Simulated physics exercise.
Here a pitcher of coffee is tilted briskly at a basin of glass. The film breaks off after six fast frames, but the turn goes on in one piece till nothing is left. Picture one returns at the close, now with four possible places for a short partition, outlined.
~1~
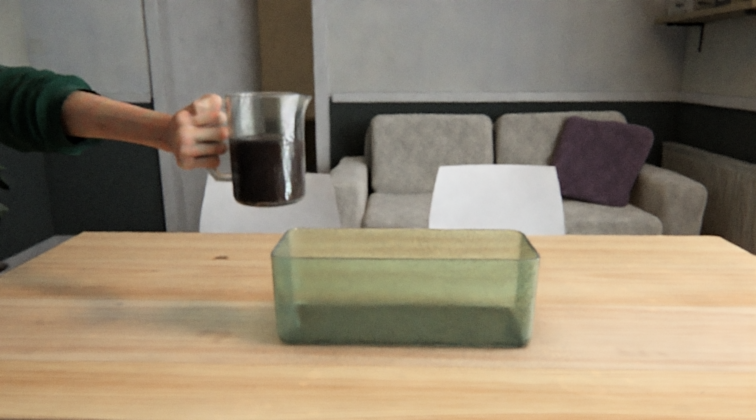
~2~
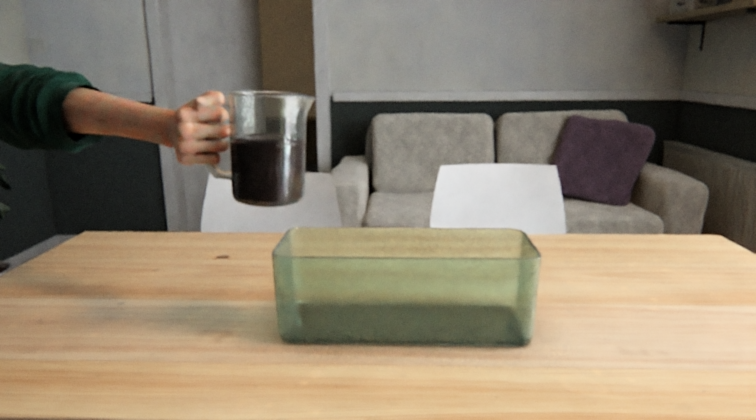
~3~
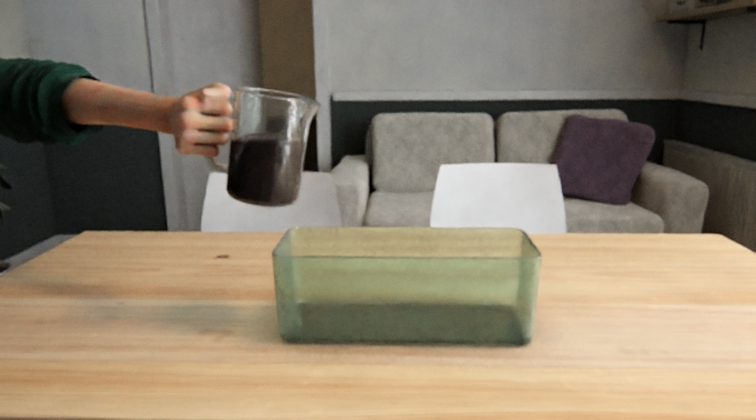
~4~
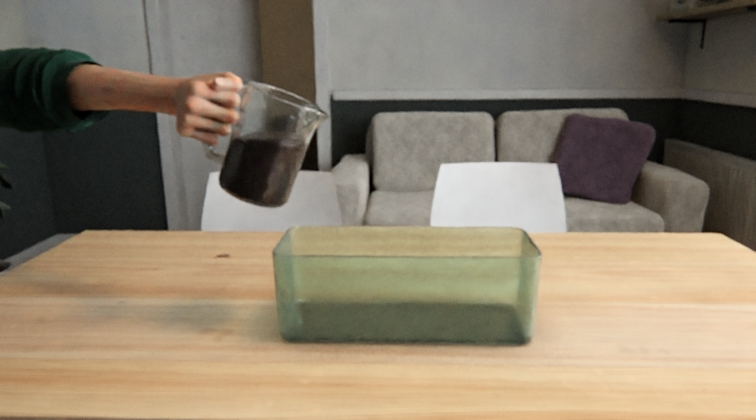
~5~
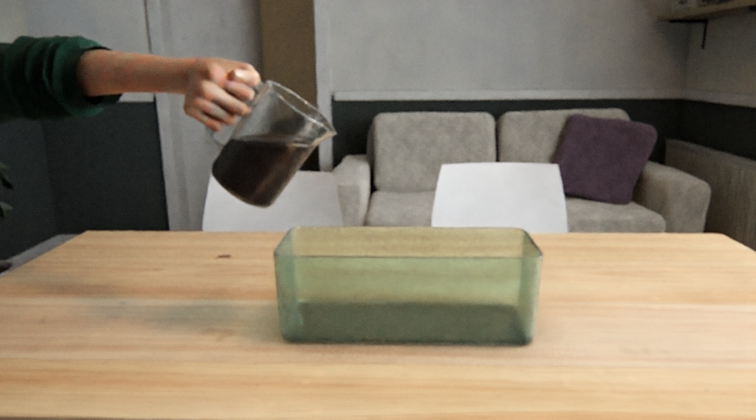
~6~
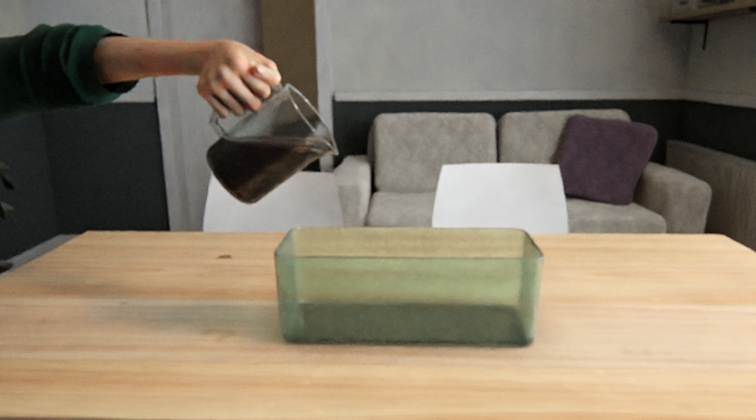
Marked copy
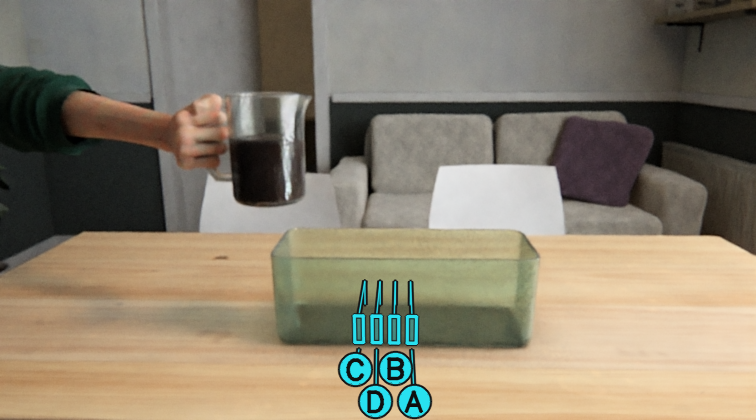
A hand and forearm in a dark green sleeve reach in from the left, seen from the front at about table height in a living room. They hold a clear glass pitcher of dark liquid above a pale wooden table with a greenish glass basin, before white chairs and a grey sofa with a purple cushion. The hand tilts the pitcher steadily rightward, its liquid shifting toward the lip, while the view stays nearly still.
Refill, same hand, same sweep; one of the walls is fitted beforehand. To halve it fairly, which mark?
D works best here.
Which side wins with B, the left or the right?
More ends on the left.
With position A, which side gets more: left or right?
The left side.
On the marked copy, A at (411, 349); B at (394, 349); C at (358, 349); D at (376, 349).
Choosing A, about 90 % ends left of the wall and 7 % right of it.
Choosing B, about 90 % ends left of the wall and 8 % right of it.
Choosing C, about 15 % ends left of the wall and 84 % right of it.
Choosing D, about 55 % ends left of the wall and 44 % right of it.
